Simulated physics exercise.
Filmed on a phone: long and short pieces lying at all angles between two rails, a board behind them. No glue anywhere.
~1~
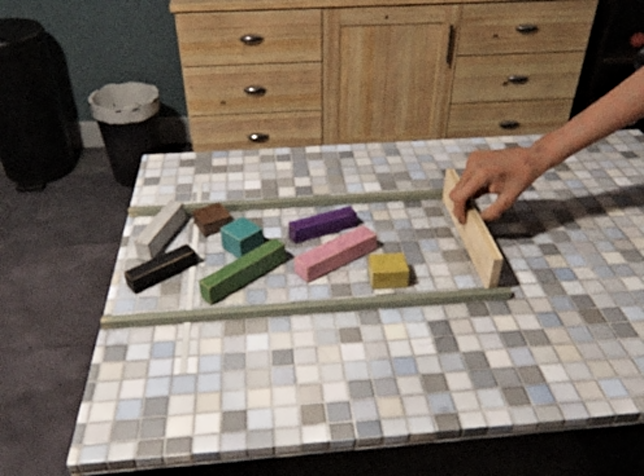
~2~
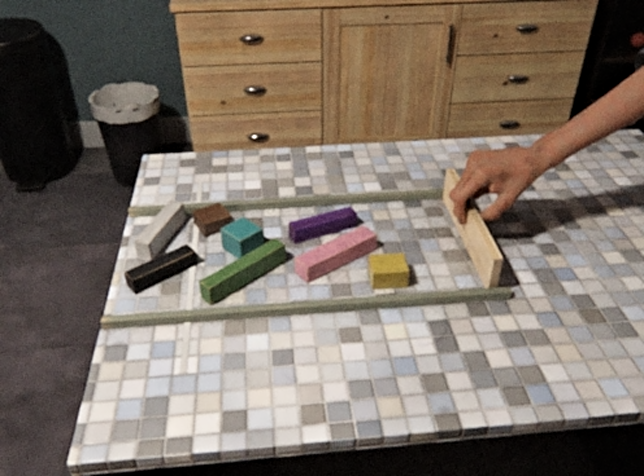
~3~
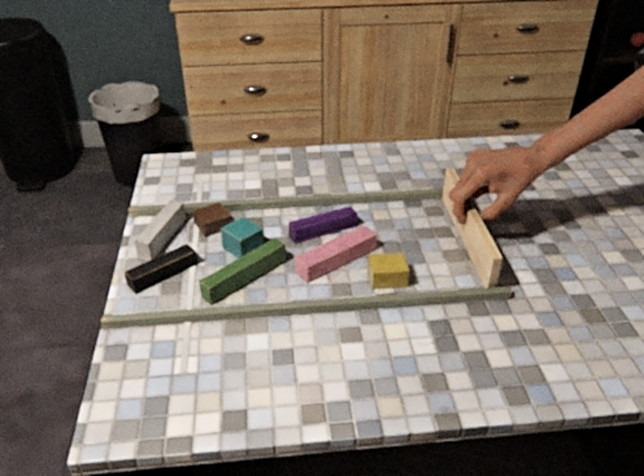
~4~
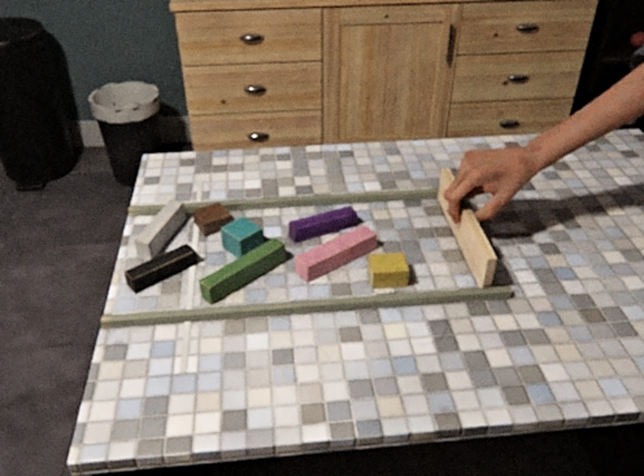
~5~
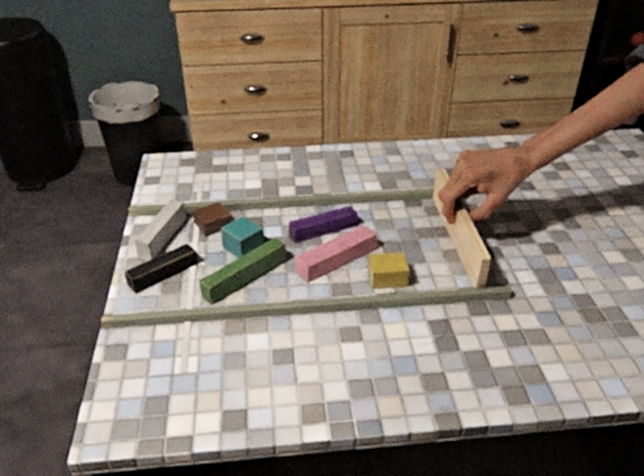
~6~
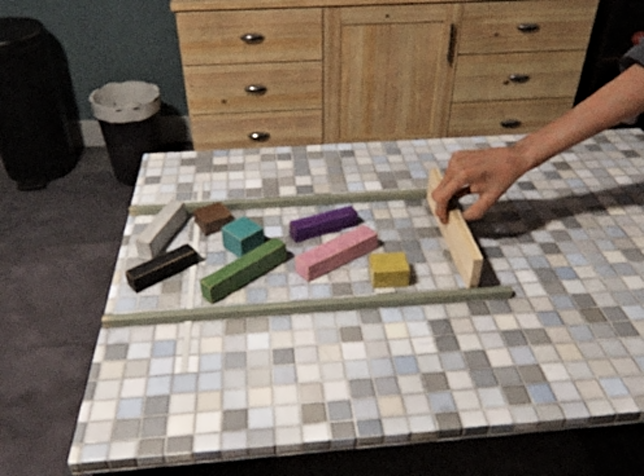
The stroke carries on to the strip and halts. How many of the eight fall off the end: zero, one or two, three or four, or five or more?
The number that fall off is one or two.
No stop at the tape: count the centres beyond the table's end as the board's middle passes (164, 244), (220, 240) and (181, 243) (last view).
It would be 4, 0 and 3.
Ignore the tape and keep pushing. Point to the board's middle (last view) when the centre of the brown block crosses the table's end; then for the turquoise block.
Near (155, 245) and (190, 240).
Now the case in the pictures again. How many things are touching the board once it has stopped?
3 of them.
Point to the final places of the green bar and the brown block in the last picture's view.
The green bar stops around (141, 263); the brown block around (161, 220).
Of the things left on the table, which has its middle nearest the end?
The white bar.
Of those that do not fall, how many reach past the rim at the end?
Overhanging: 3.
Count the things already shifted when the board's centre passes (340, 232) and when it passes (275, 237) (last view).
First 3, then 6.
Early on, none off yet; white bar at rest near (162, 229); black stick at rest near (163, 267); brown block at rest near (213, 218).
A while later, none off yet; white bar moving near (157, 228); black stick travelled a little near (123, 282); brown block travelled a little near (198, 217).
Finally, the number that fall off is one or two; lost, black stick.
